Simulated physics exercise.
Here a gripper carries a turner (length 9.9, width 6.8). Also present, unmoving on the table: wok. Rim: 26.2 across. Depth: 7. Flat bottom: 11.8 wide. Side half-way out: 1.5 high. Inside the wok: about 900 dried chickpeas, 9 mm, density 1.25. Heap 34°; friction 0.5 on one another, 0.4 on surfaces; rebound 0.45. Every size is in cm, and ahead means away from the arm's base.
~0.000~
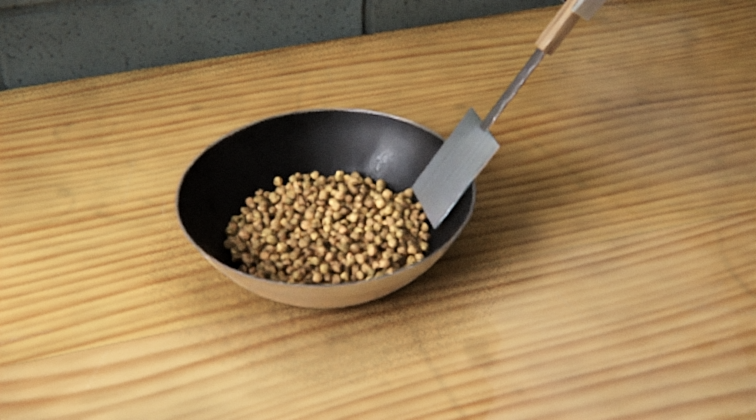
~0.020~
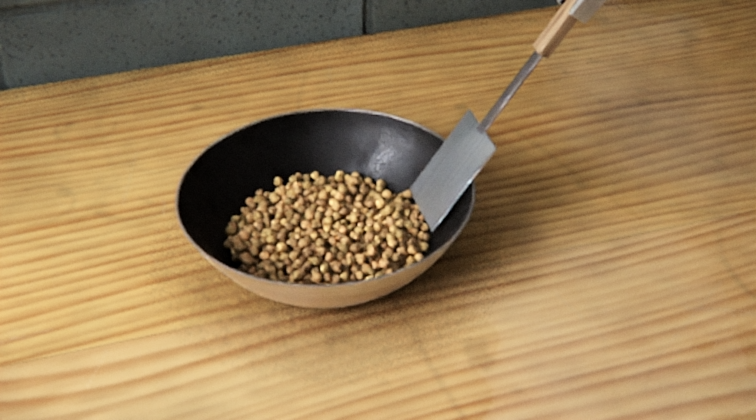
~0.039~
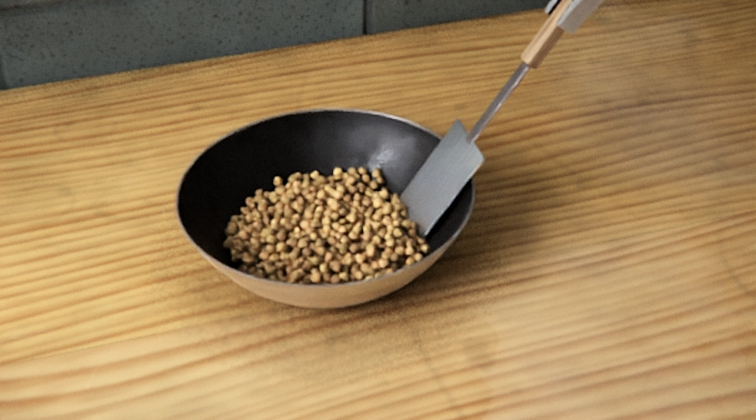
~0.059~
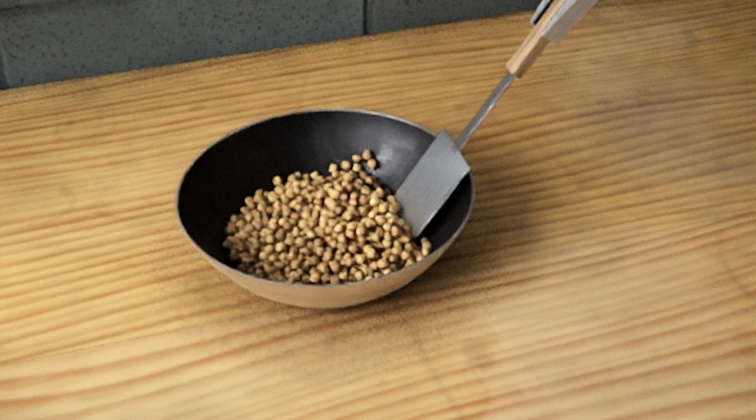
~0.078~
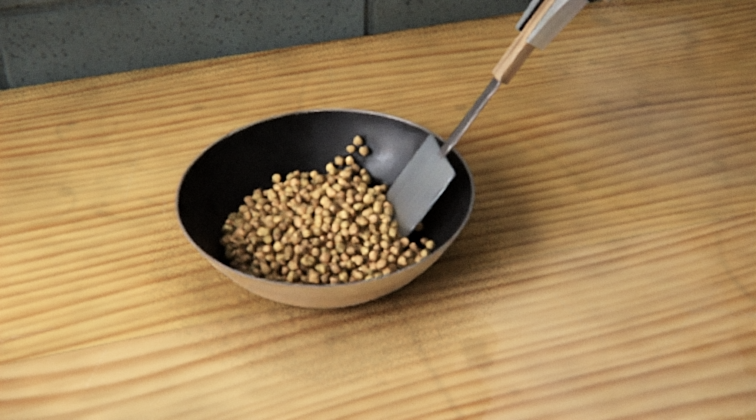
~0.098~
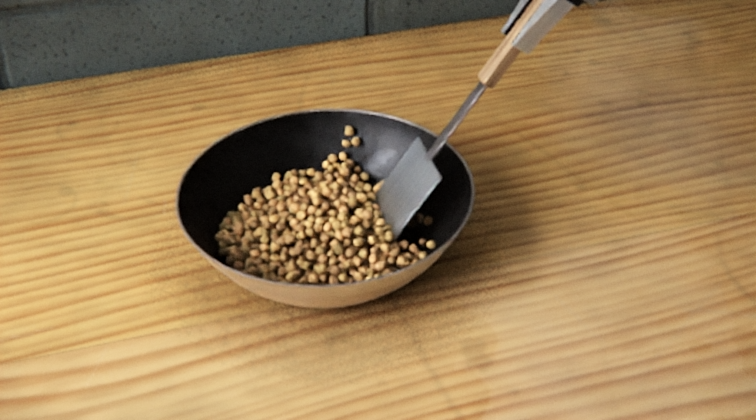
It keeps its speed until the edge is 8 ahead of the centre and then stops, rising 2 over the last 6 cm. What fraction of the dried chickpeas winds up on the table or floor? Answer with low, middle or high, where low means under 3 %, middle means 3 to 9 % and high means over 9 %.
Middle.
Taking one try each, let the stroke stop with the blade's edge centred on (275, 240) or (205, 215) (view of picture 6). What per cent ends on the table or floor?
First try roughly 0 percent, second roughly 25 percent.
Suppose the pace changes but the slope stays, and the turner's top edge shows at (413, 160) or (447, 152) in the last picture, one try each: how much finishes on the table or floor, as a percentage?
That comes to some 10 and some 0 percent, in that order.
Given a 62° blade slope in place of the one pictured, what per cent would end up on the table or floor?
Somewhere around 10 per cent would end on the table or floor.
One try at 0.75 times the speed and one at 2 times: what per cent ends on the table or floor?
0 and 20 %.
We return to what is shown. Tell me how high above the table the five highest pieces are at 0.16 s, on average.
Roughly 5 cm above the table.
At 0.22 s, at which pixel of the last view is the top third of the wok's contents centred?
I'd put it close to (261, 228).
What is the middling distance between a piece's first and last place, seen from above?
Somewhere around 3 centimetres, I'd say.
After 0.16 s, sloping 54°, highest piece 7 above the table; 900 in the wok.
After 0.22 s, sloping 54°, highest piece 6 above the table; 900 in the wok.
After 0.46 s, sloping 54°, highest piece 8 above the table; 849 in the wok, 39 on the table or floor, 12 on the blade or in flight.
After 1.51 s, sloping 54°, highest piece 7 above the table; 849 in the wok, 51 on the table or floor.
At rest, 849 in the wok, 51 on the table or floor. That is 6 % on the table or floor.
